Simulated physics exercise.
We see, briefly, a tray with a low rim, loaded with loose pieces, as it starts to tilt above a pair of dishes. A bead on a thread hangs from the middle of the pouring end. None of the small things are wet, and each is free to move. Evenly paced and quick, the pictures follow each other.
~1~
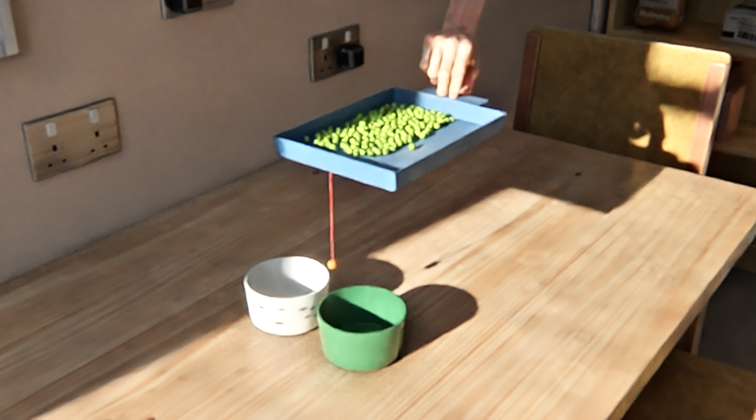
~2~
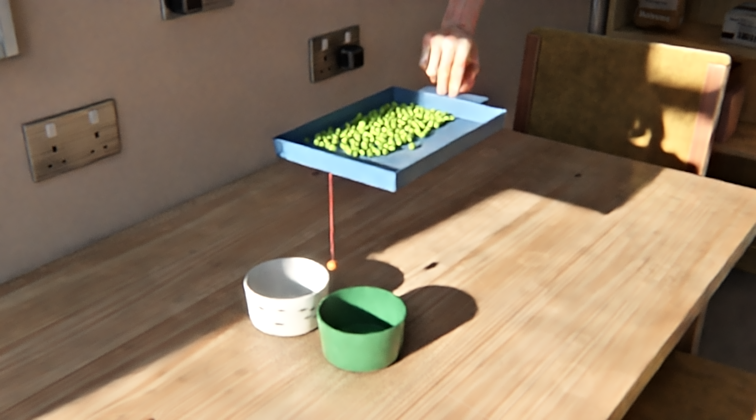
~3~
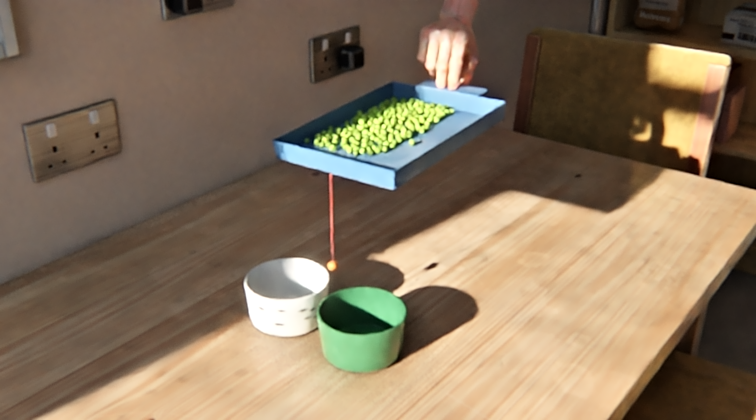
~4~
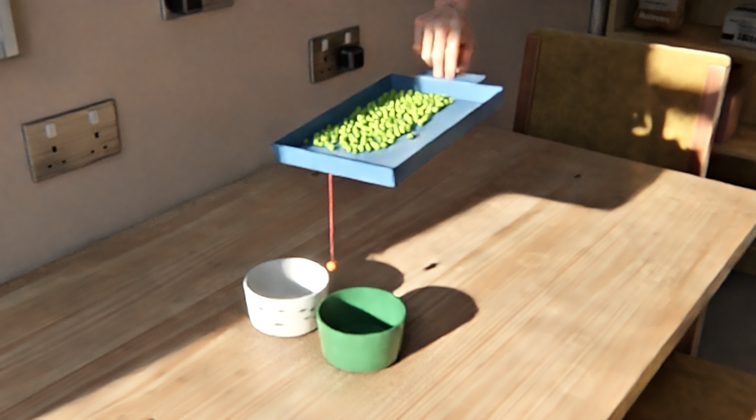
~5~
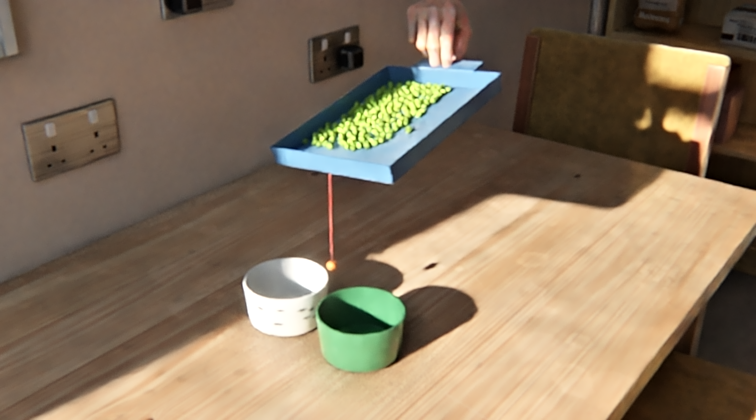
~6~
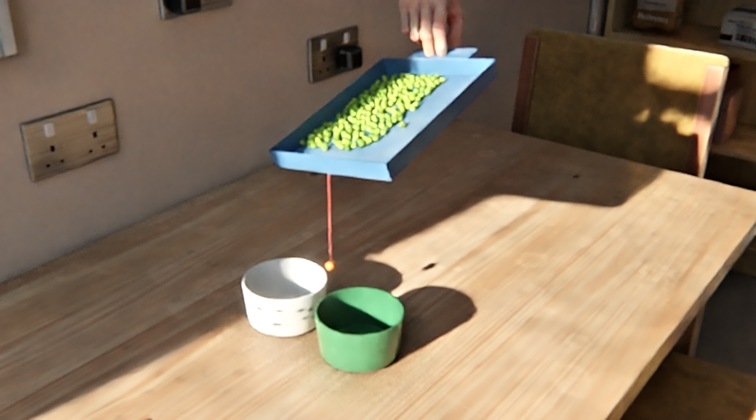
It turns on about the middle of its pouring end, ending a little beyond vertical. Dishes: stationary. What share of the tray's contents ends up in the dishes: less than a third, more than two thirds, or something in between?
Something in between.
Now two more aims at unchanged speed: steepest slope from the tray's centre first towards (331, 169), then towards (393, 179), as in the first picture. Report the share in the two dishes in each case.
Shares: 70 %, then 70 %.
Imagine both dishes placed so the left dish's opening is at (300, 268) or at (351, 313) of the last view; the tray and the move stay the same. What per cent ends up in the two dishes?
In order: 80 percent and 0 percent.
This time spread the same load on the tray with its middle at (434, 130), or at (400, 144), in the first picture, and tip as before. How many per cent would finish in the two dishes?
Estimate: 50 % first, 50 % second.
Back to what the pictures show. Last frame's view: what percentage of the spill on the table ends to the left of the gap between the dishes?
Roughly 80 percent.
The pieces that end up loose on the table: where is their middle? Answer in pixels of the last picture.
Roughly at (273, 276).
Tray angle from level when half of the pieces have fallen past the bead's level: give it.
Somewhere near 115°.
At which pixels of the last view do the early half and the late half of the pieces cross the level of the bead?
Points: About (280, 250), then about (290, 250).
Shortly afterwards, tray tipped steeply; all but a few on the tray; only a few in the air.
Next, tray tipped right over; all but a few on the tray; only a few in the left dish; only a few outside both.
Some moments later, tray tipped past a quarter turn; only a few in the right dish; near half in the left dish; near half outside both.
In the end, tray tipped past a quarter turn; none at all in the right dish; near half in the left dish; near half outside both.
